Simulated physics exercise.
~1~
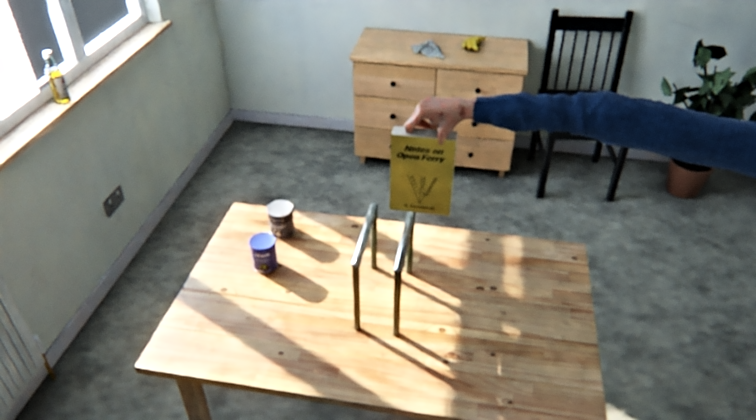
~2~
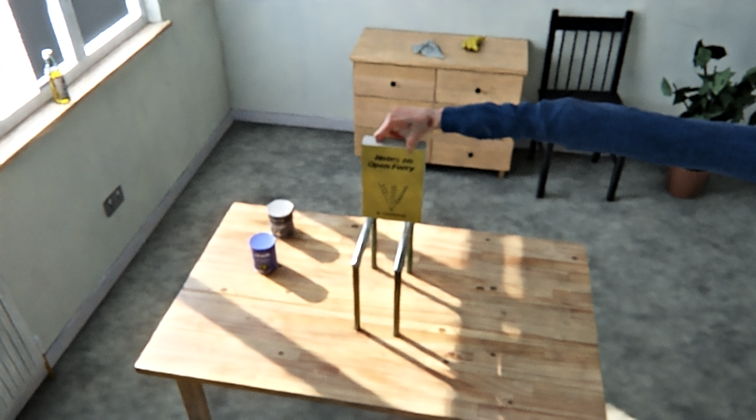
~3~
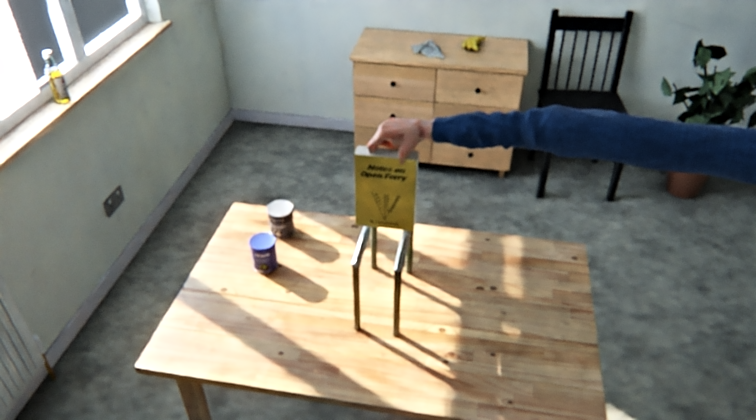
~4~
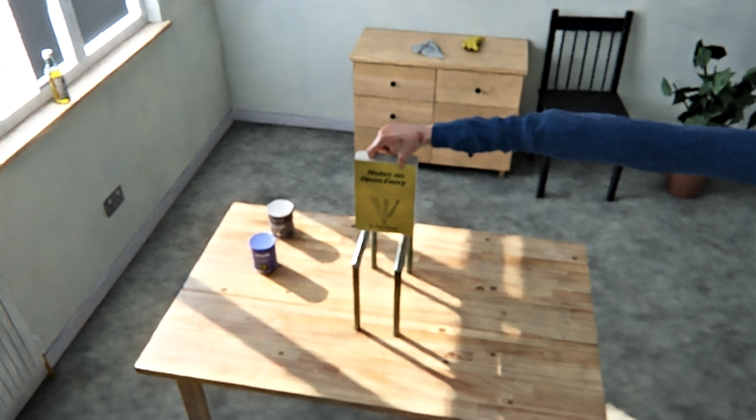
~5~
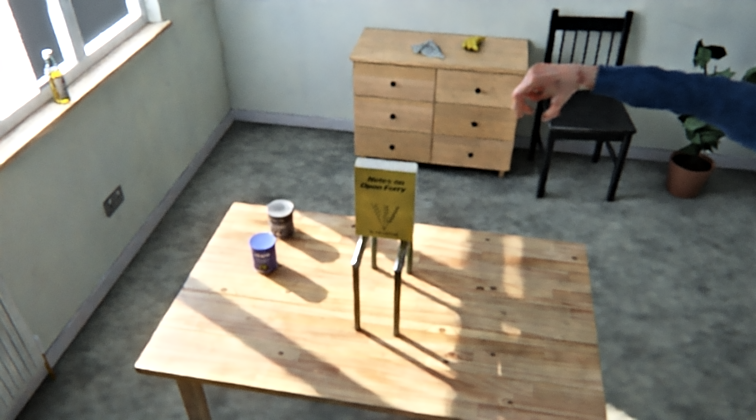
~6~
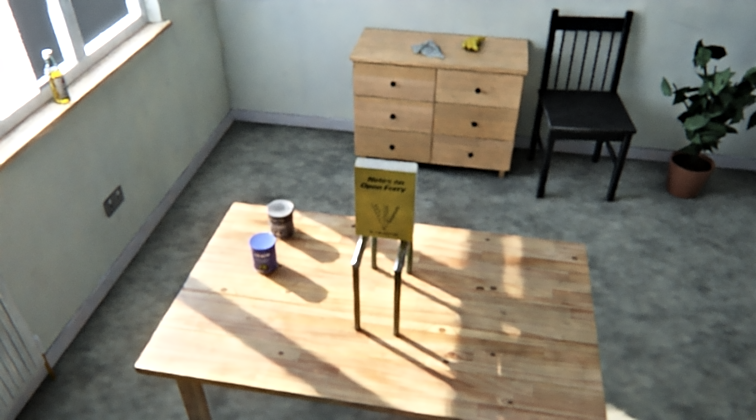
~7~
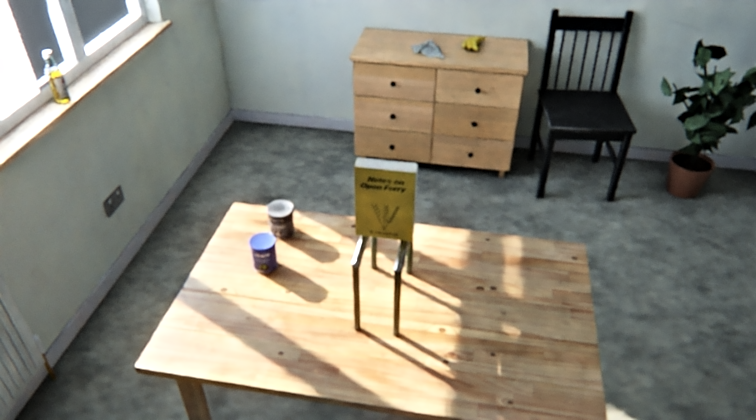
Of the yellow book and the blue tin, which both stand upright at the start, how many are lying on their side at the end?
None of them are. The yellow book and the blue tin are both still upright at the end.
On a wooden table in a sunlit room, a hand carried an upright yellow book left and lowered it over two narrow ledges beside two tins, then let go and drew away, and the book stayed lodged there, upright.
